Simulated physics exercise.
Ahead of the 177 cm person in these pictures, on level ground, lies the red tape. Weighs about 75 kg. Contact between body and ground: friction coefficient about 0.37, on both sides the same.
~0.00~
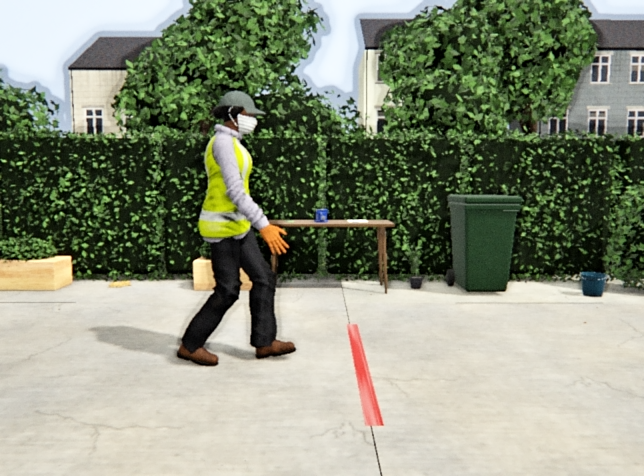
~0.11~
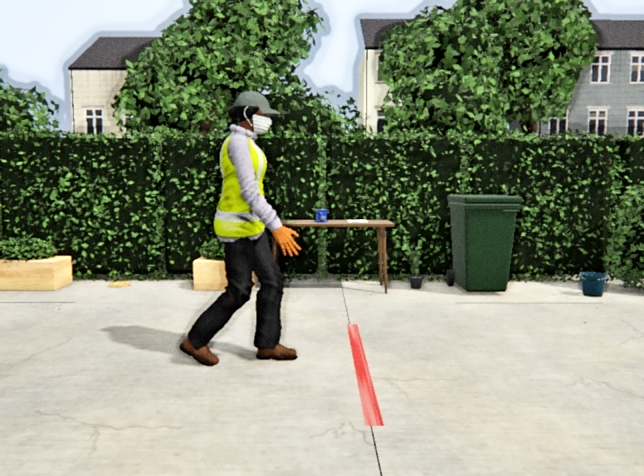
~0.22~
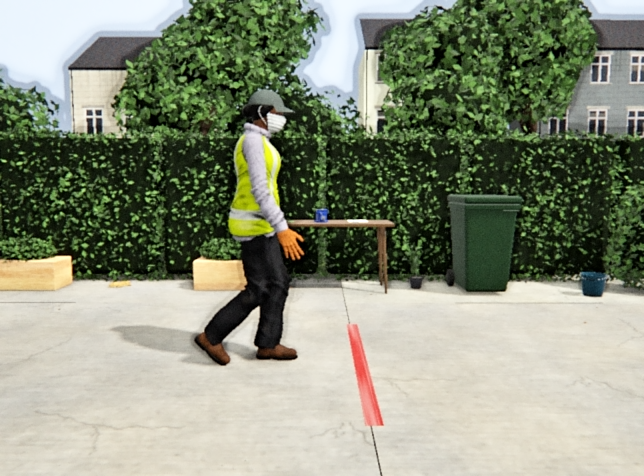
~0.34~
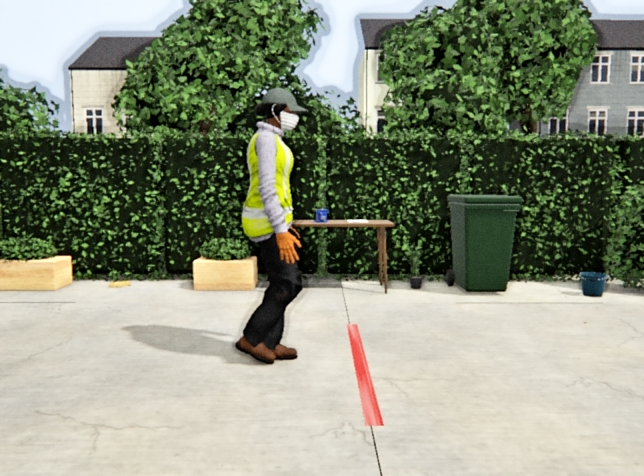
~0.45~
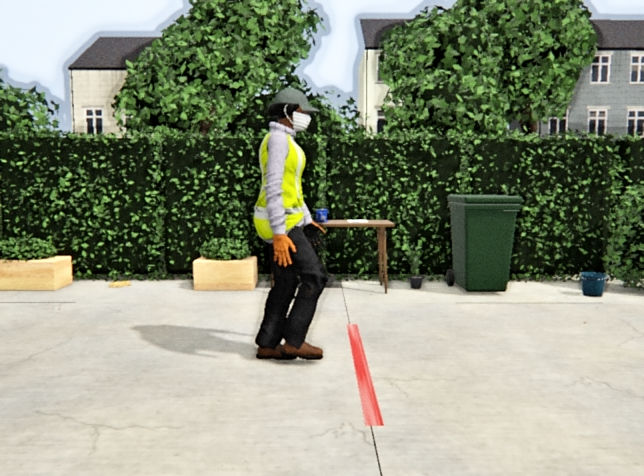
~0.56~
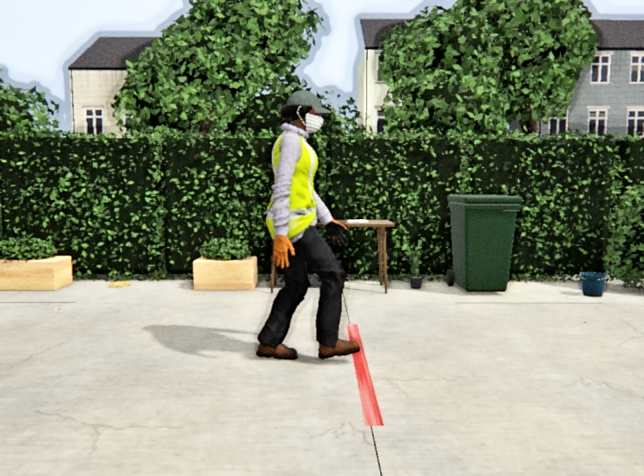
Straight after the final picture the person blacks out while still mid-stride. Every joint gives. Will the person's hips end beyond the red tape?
I'd say the person's hips never reach past the red tape.
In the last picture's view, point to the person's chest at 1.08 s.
Near (343, 290).
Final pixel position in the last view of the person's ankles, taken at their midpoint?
Estimate: About (321, 355).
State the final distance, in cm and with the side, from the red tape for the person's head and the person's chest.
Person's head 20 past, person's chest 0 short.
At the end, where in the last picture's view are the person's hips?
At about (340, 352).
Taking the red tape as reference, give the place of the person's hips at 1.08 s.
Measured short of the mark: Approx. 25 cm.
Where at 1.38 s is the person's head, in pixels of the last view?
The head is close to (397, 310).
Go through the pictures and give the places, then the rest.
In the first picture, person's hips (227, 221), person's chest (227, 167), person's head (231, 123), red tape (368, 378).
In the second picture, person's hips (242, 221), person's chest (242, 167), person's head (246, 123); hips 9 cm further on.
In the third picture, person's hips (255, 219), person's chest (256, 165), person's head (260, 122); hips 18 cm further on.
In the fourth picture, person's hips (268, 217), person's chest (268, 163), person's head (273, 120); hips 26 cm further on.
In the fifth picture, person's hips (280, 217), person's chest (280, 164), person's head (285, 120); hips 33 cm further on.
In the sixth picture, person's hips (292, 219), person's chest (293, 165), person's head (298, 122), red tape (368, 378); hips 41 cm further on. Speed about 0.7 m/s.
After 0.83 s the person's hips are 26 cm short of the red tape, near (320, 263) in the last picture's view.
After 1.08 s the person's hips are 25 cm short of the red tape, near (322, 315) in the last picture's view.
After 1.38 s the person's hips are 23 cm short of the red tape, near (325, 324) in the last picture's view; the person's chest 8 cm short of the red tape.
Final state at 3.0 s, person's hips stop short of the red tape; person's head crosses the red tape.
